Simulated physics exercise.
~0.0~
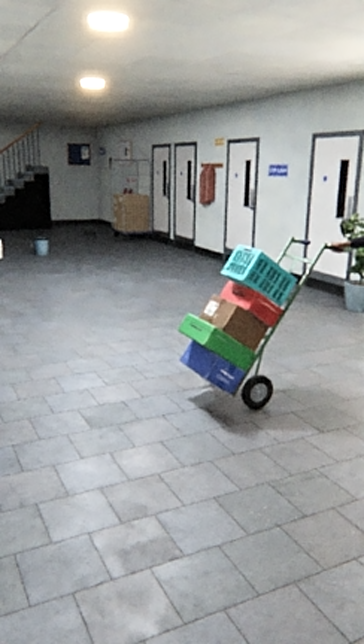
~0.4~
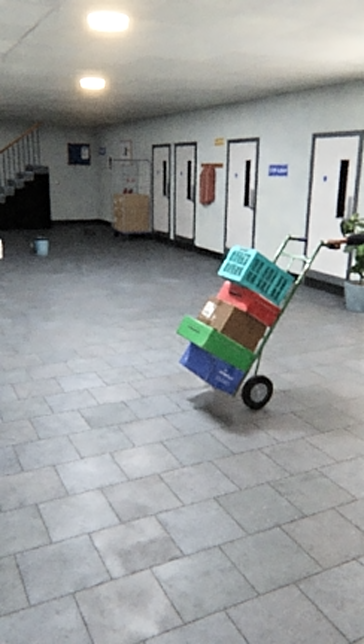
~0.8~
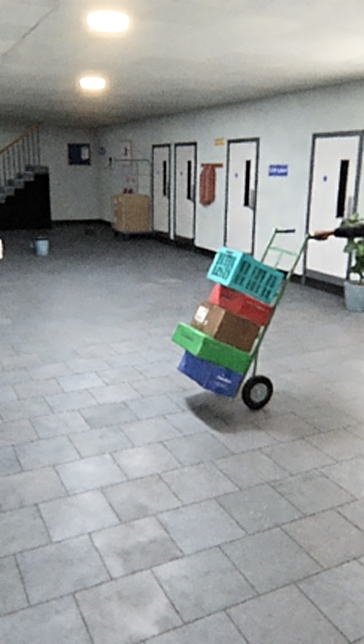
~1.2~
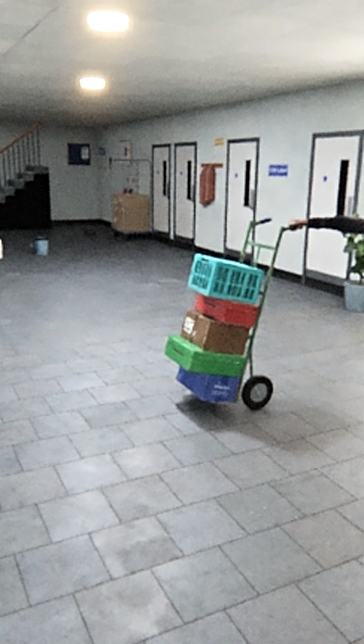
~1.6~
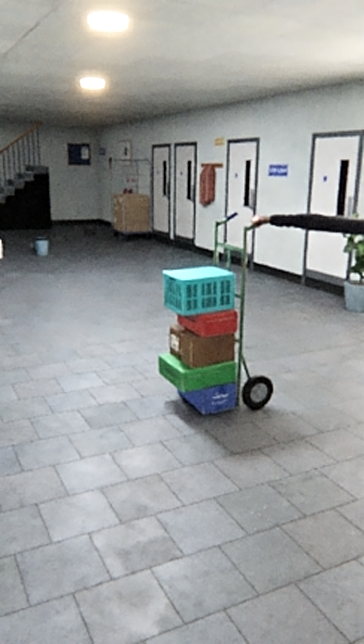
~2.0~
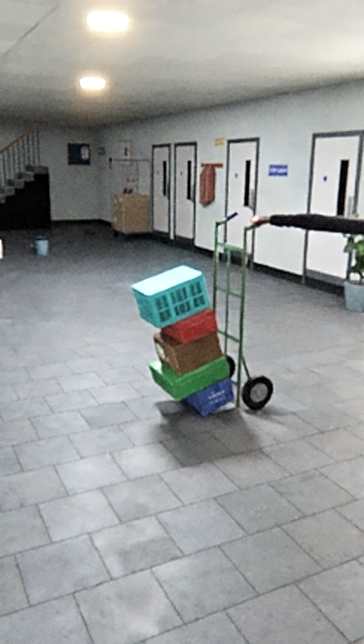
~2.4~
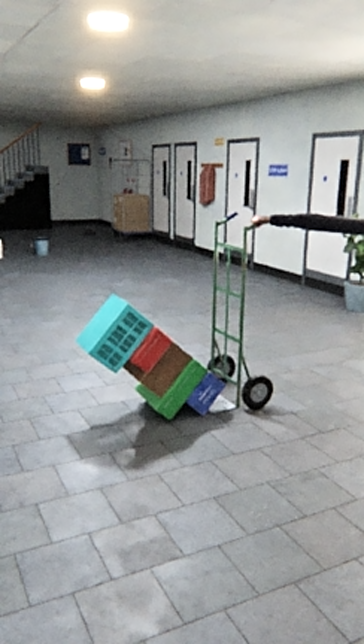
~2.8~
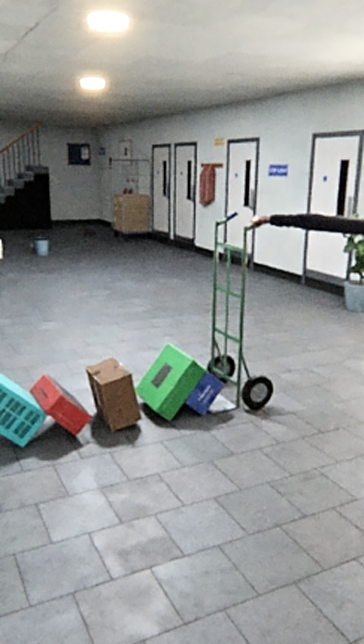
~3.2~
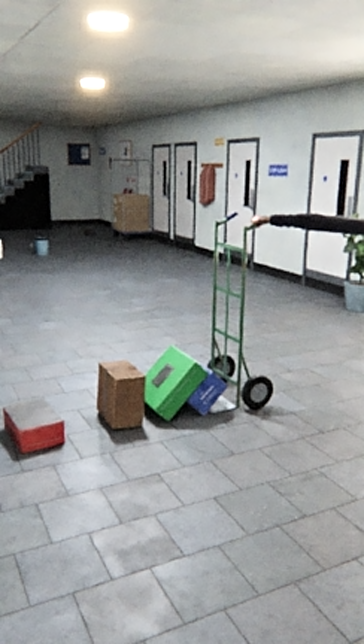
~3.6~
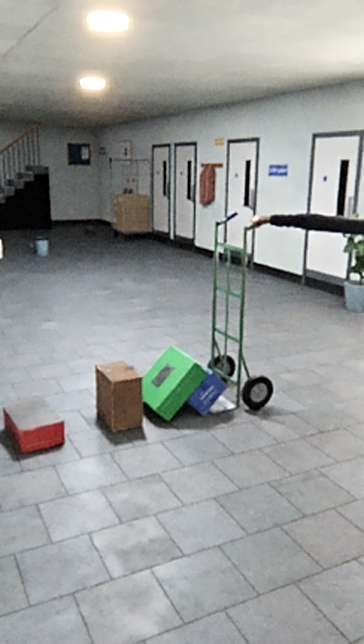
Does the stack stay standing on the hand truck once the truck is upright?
No, the whole stack topples to the left. The turquoise crate, red toolbox and brown parcel drop off, and the green toolbox and blue parcel are left tipped over against the truck.
